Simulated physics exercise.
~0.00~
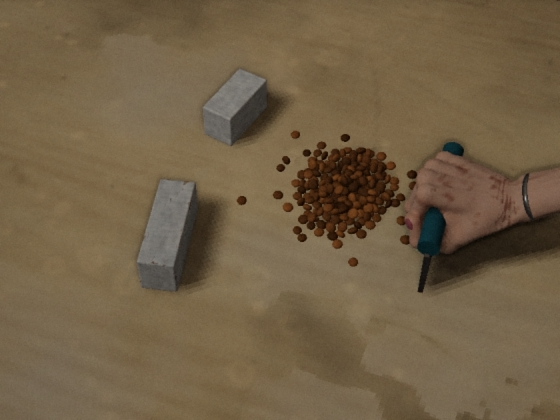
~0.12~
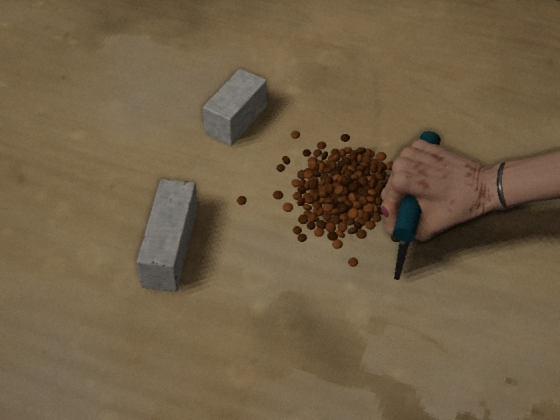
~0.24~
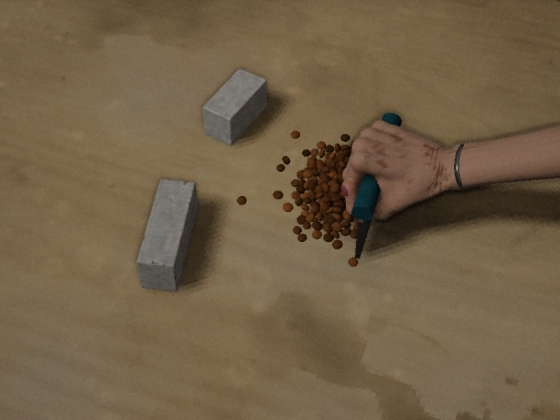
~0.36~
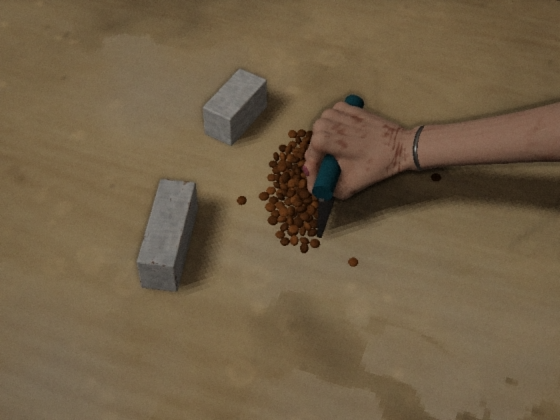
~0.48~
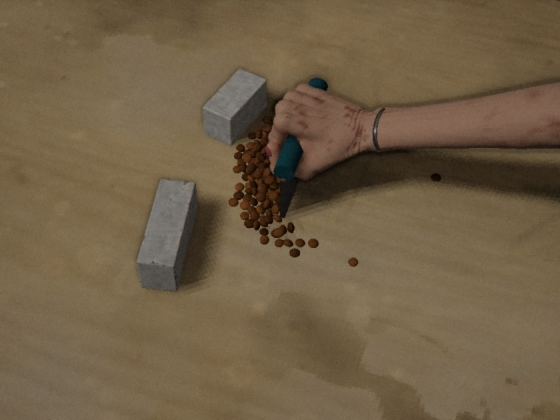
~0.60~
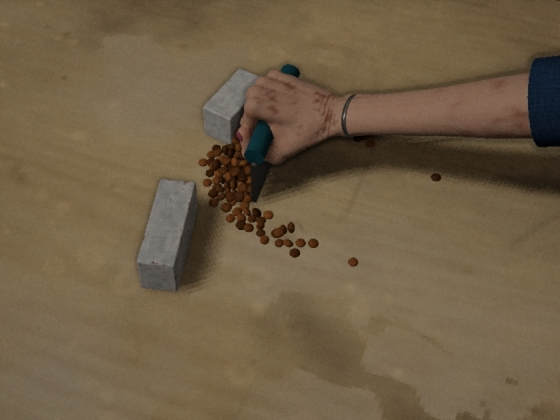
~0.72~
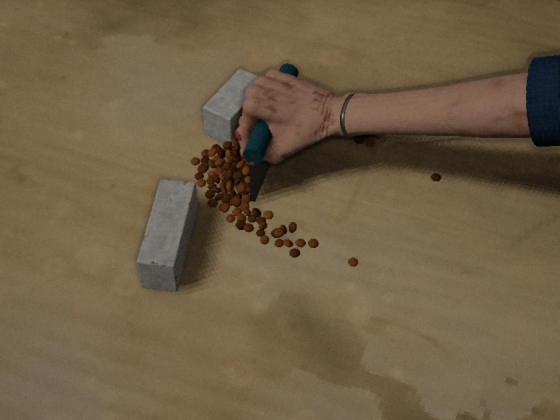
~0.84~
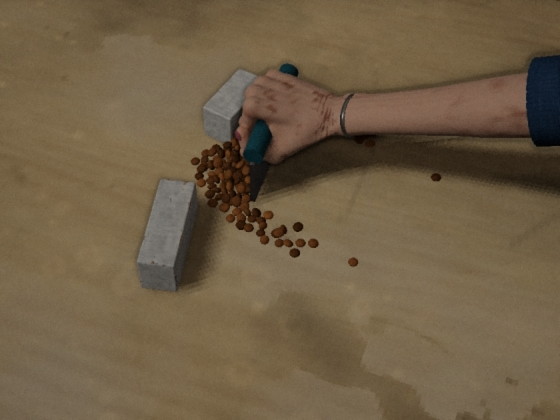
On a pale brown, stained surface, a hand gripping a teal-handled scraper pushes a pile of small brown pieces leftward toward two grey blocks, then stops, leaving most of the pieces bunched before the blocks and a few trailing behind on the right.
